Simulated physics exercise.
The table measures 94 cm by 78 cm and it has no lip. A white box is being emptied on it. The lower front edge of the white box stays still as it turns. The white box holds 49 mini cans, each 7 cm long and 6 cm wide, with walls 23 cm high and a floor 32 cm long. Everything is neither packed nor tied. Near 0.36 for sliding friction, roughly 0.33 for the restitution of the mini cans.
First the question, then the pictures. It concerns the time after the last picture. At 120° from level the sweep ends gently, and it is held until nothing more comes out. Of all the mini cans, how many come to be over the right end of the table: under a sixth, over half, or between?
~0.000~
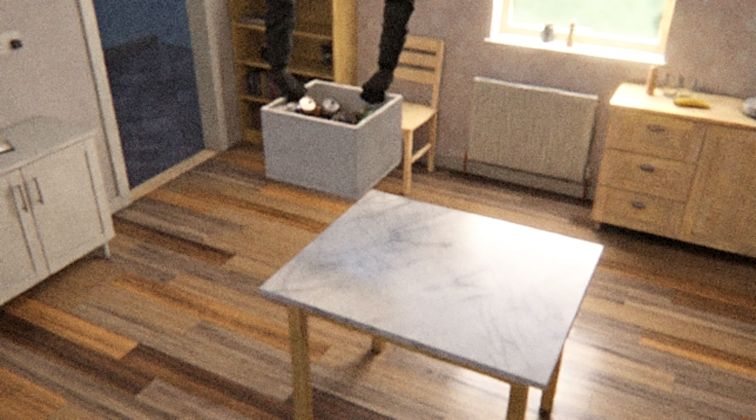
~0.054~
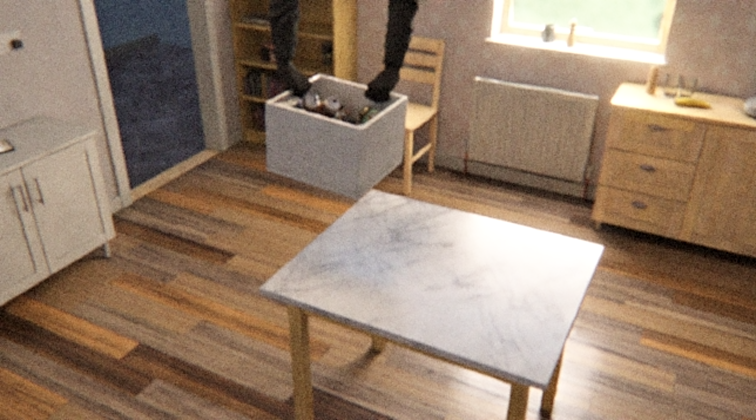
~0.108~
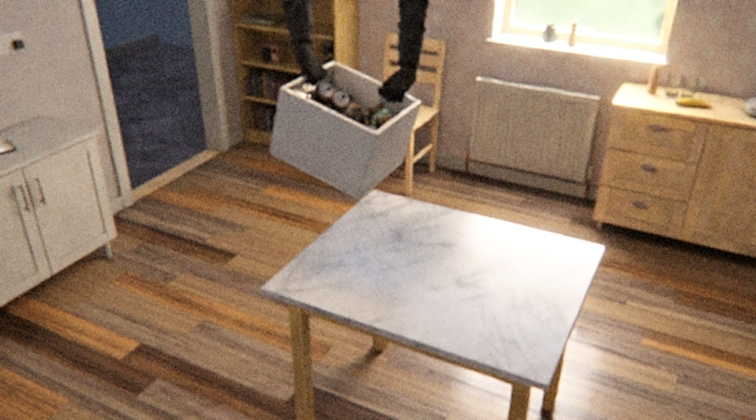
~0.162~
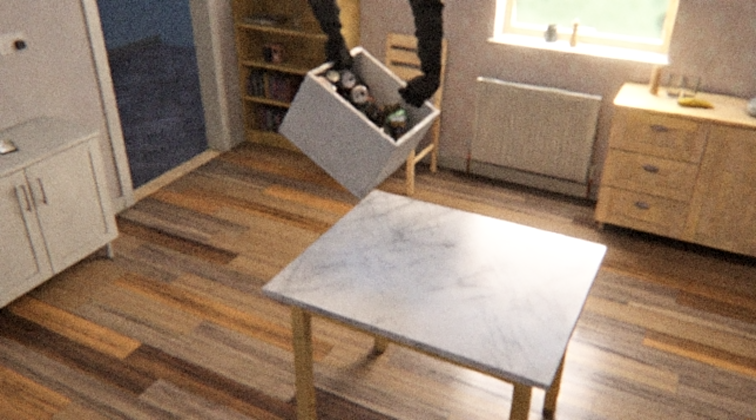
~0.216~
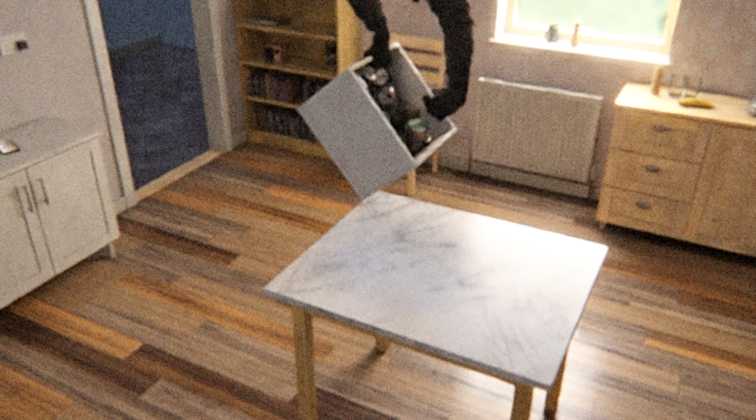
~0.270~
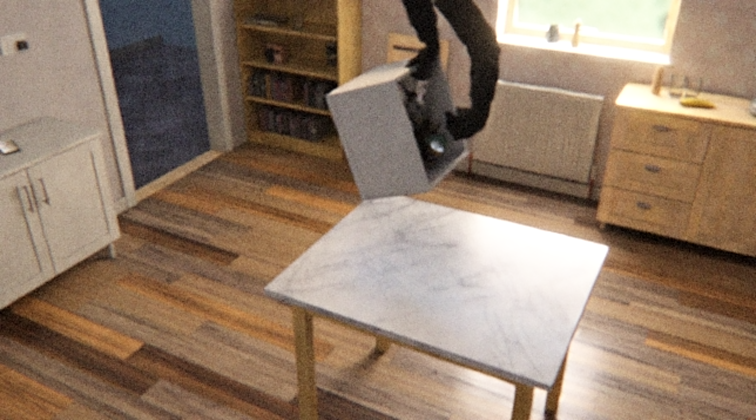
Expect above half of the mini cans to finish over the right end of the table.
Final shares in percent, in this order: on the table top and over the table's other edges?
Estimate: 35 % then 5 %.
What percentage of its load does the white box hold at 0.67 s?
Around 10 in a hundred is still inside.
After 0.67 s, tilt 120°; 5 still in the white box, 40 on the table top, 3 over the right end of the table and 1 in the air.
After 1.18 s, tilt 120°; 23 on the table top, 23 over the right end of the table and 3 over the table's other edges.
After 1.89 s, tilt 120°; 17 on the table top, 29 over the right end of the table and 3 over the table's other edges.
Final count (at 2.80 s), 16 on the table top, 30 over the right end of the table and 3 over the table's other edges. Asked share, 30 of 49, 61 per cent.
